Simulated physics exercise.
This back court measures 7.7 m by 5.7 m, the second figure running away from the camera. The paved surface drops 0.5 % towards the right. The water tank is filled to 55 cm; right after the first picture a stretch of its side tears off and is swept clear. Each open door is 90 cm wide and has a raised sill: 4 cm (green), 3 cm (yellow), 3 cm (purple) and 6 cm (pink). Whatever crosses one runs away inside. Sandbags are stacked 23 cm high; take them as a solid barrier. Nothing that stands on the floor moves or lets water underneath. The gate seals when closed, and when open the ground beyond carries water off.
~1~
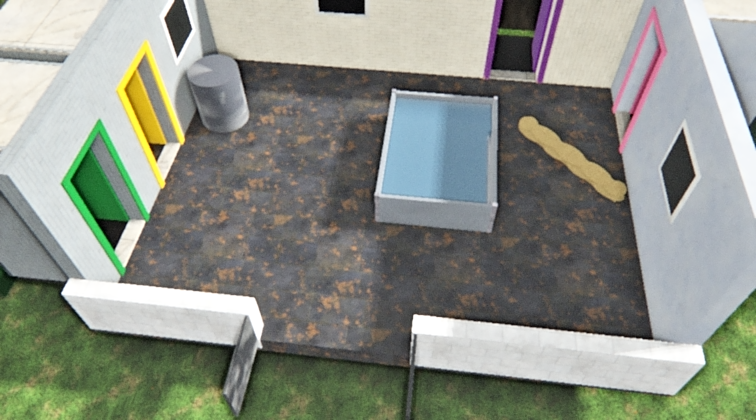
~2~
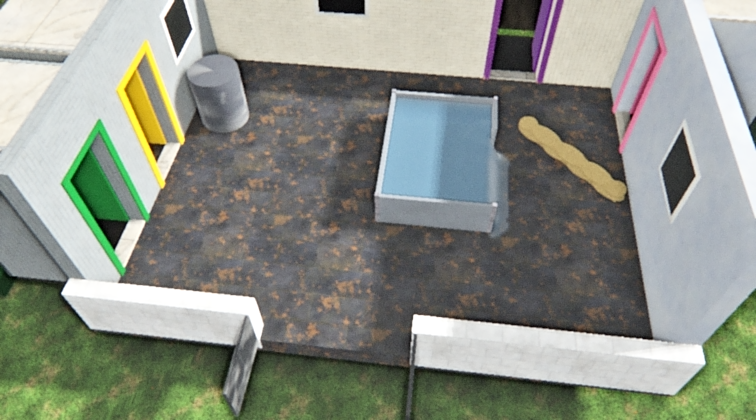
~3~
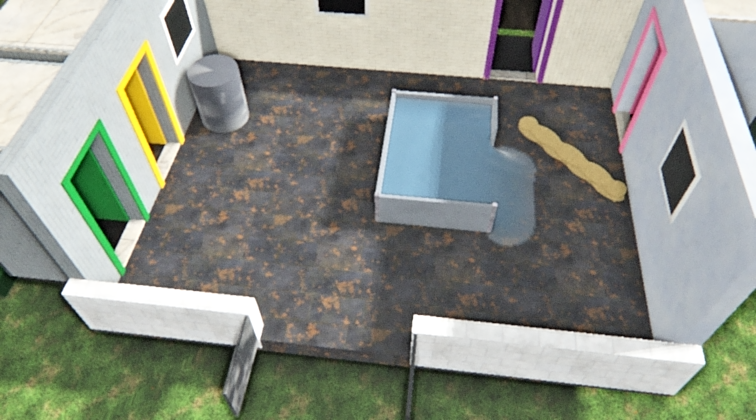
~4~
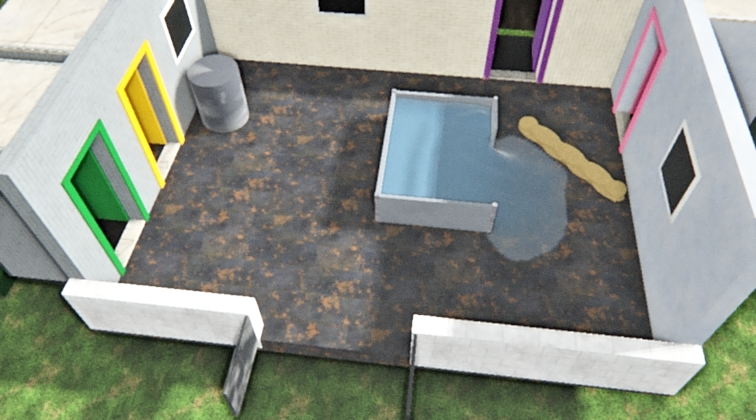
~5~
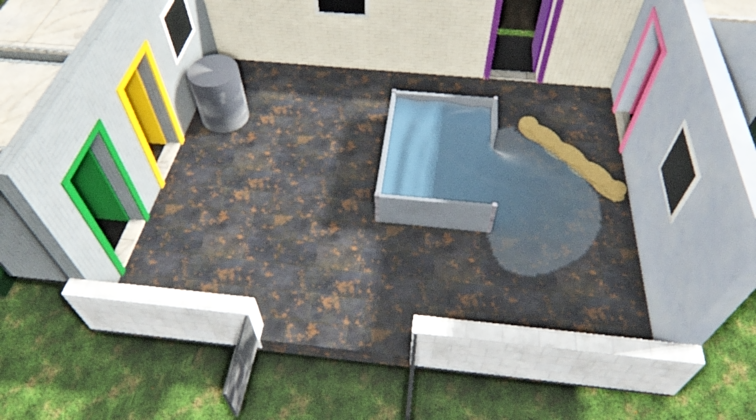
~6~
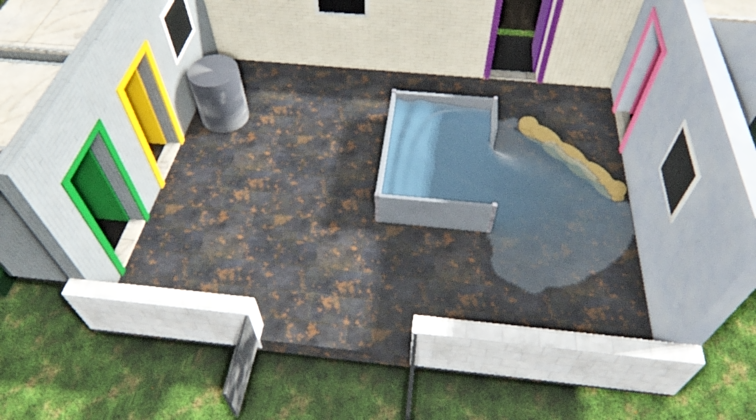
Water pours through a gap that opens in the right side of a pale-walled rectangular tank, spreading over the dark, rust-flecked paving in a widening rounded sheet that reaches the tan sandbags, while the level in the tank sinks. The walled court is seen from high above by a still camera. Green and yellow doorways and a grey cylinder stand left, a purple doorway behind, a pink one right, and low white walls and grass in front.
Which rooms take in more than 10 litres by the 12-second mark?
Within that time: At the green door it goes over the limit; at the yellow door it passes the limit; at the purple door it exceeds the limit; at the pink door it stays under the limit.
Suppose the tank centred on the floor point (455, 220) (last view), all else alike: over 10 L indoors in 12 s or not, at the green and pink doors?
Then: Green above, pink under.
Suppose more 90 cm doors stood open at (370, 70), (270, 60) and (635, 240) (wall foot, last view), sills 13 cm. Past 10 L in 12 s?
In that order: Below, below, above.
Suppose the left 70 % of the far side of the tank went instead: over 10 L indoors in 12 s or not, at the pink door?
Against that limit: Pink above.
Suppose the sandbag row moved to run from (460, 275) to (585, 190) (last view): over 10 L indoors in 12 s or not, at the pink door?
Against that limit: Pink above.
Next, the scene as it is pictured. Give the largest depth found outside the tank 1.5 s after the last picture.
Roughly 54 cm.
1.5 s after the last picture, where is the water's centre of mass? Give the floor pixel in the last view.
At about (514, 206).
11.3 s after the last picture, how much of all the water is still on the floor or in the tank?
About 86 per cent.
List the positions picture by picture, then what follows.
The first frame shows still water, 55 cm deep, in the water tank at (440, 147).
In the second frame, water pours out at (489, 183) and has run 0.9 m, to (496, 233); typically 6 cm deep outside, 55 cm at the water tank's back.
In the third frame, the front is at (511, 240), 1.0 m from the gap at (489, 184); 1.1 m2 of floor is under water; 55 cm left at the back of the water tank.
In the fourth frame, the front is at (552, 160), 1.4 m from the gap at (489, 184); 2.3 m2 of floor is under water; 54 cm left at the back of the water tank.
In the fifth frame, water pours out at (489, 185) and has run 1.7 m, to (592, 230); typically 7 cm deep outside, 48 cm at the water tank's back.
In the sixth frame, water pours out at (489, 184) and has run 2.3 m, to (630, 224); typically 7 cm deep outside, 47 cm at the water tank's back.
Then, 0.7 s after the last picture water covers 15 % of the floor and is deepest (44 cm) near (626, 227); green door not reached, yellow door not reached, purple door not reached, pink door not reached.
Then, 1.5 s after the last picture water covers 20 % of the floor and is deepest (54 cm) near (647, 354); green door not reached, yellow door not reached, purple door not reached, pink door 5 cm at the sill, 0 L in.
Then, 2.8 s after the last picture water covers 40 % of the floor and is deepest (32 cm) near (647, 354); green door not reached, yellow door not reached, purple door 5 cm at the sill, 0 L in, pink door 3 cm at the sill, 0 L in.
Then, 6.3 s after the last picture water covers 75 % of the floor and is deepest (12 cm) near (608, 362); green door 10 cm at the sill, 22 L in, yellow door 7 cm at the sill, 7 L in, purple door 5 cm at the sill, 23 L in, pink door 4 cm at the sill, 0 L in.
Then, 11.3 s after the last picture water covers 95 % of the floor and is deepest (7 cm) near (643, 330); green door 5 cm at the sill, 82 L in, yellow door 6 cm at the sill, 43 L in, purple door 5 cm at the sill, 34 L in, pink door 4 cm at the sill, 0 L in.
